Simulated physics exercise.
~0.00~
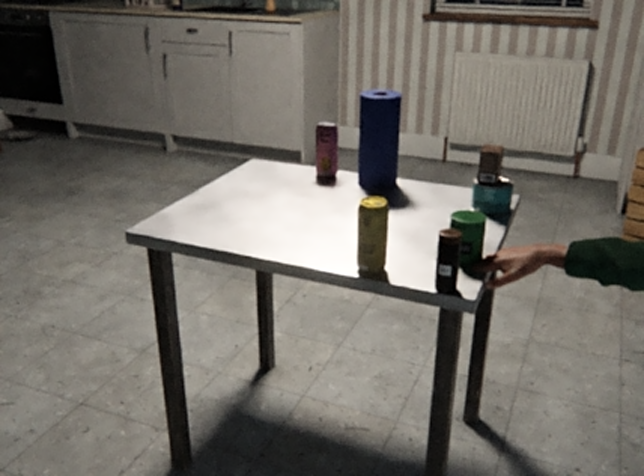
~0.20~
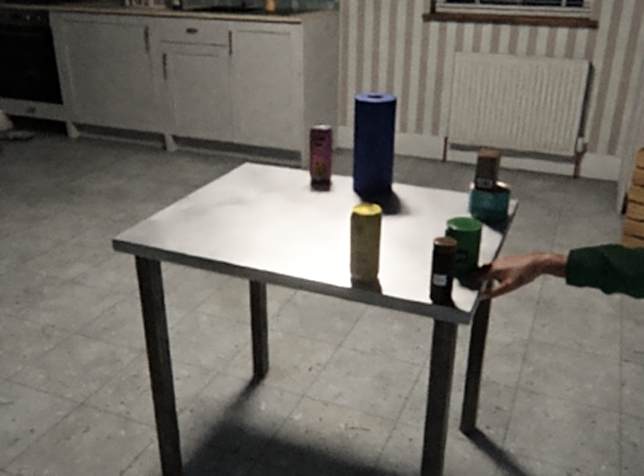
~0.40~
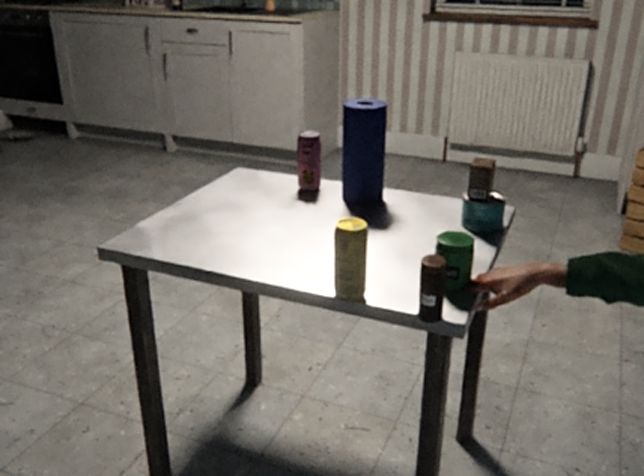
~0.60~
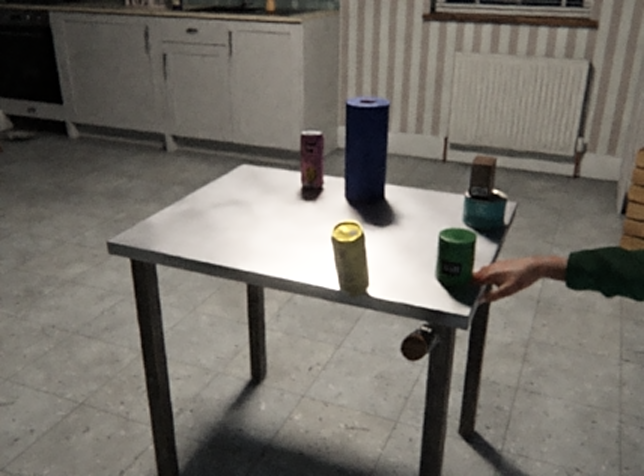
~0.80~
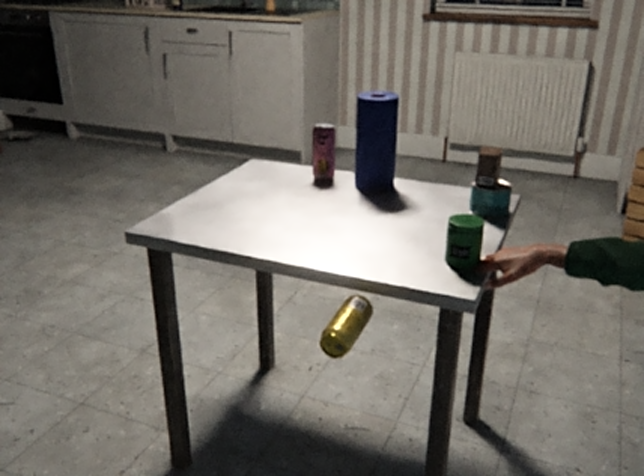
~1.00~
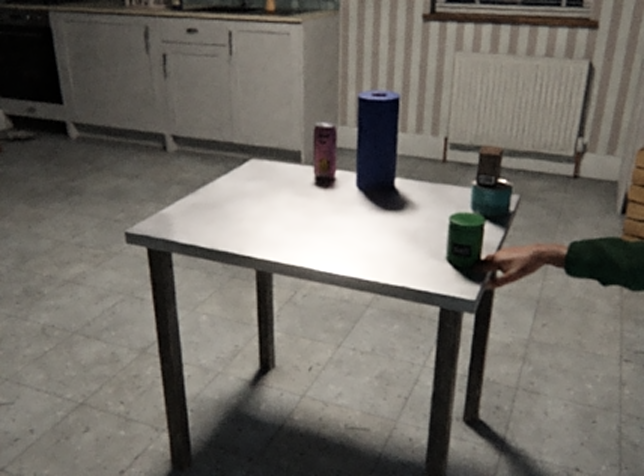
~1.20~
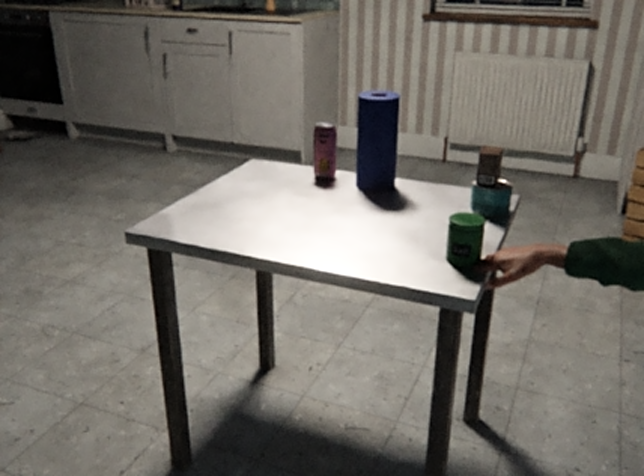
In a dim kitchen, a hand at the right edge of a white table drew it towards the viewer and then back, toppling a small dark container and a yellow can off the front, while the blue roll, green jar and others stayed standing.
